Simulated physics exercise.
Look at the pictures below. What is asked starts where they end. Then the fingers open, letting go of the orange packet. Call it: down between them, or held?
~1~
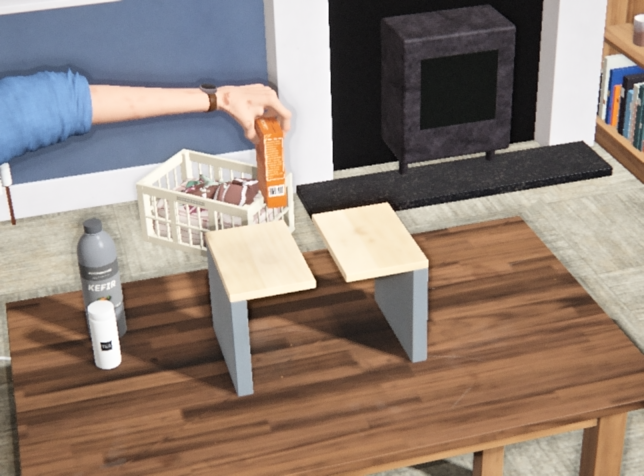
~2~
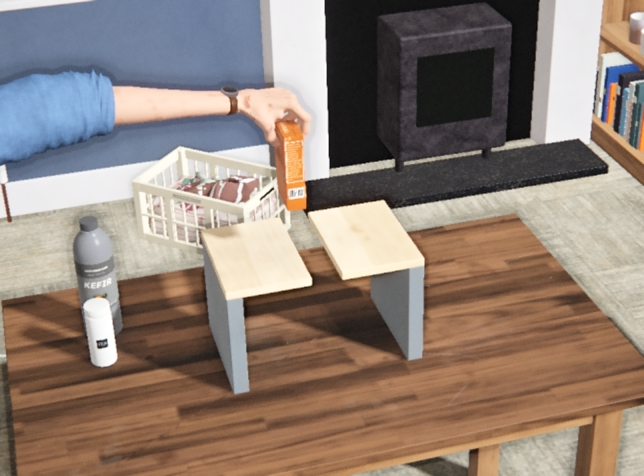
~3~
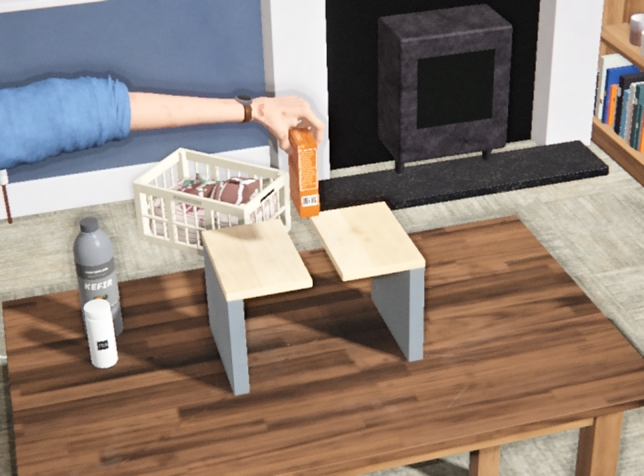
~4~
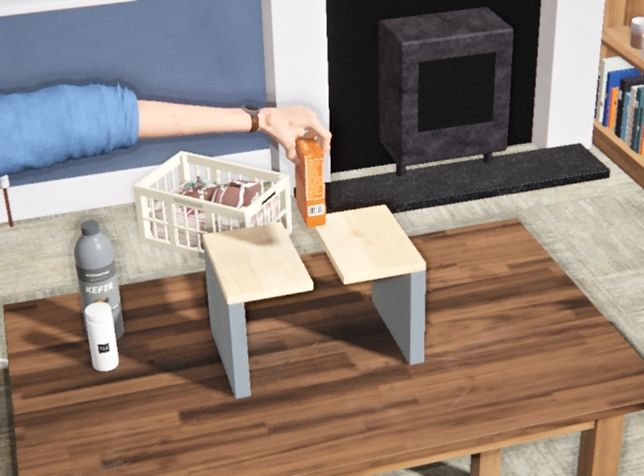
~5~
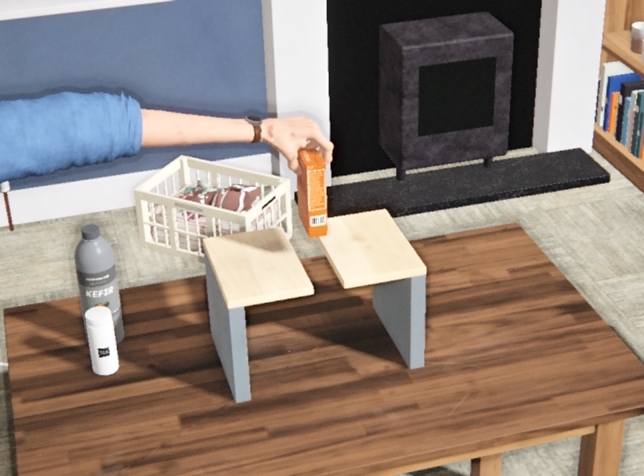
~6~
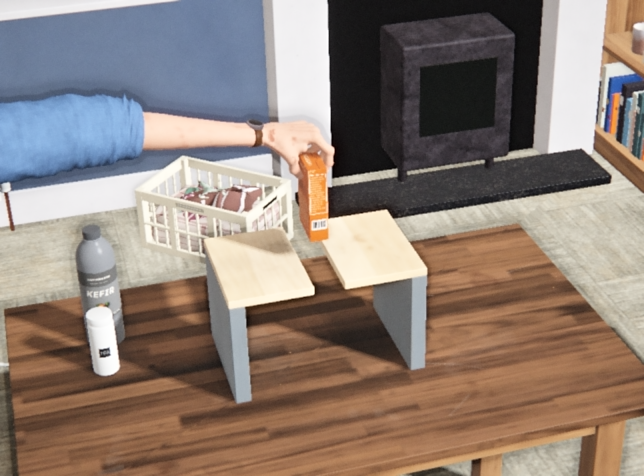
Down.
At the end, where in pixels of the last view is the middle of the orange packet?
Around (317, 320).
Then, 0.32 s past the last view, orange packet displaced well along near (317, 302).
Then, 0.66 s past the last view, orange packet displaced well along near (317, 320).
Finally, moved from the start, orange packet; the other 2 still in place. Final places as the last picture's camera would see them, orange packet near (317, 320). The packet reaches the table.
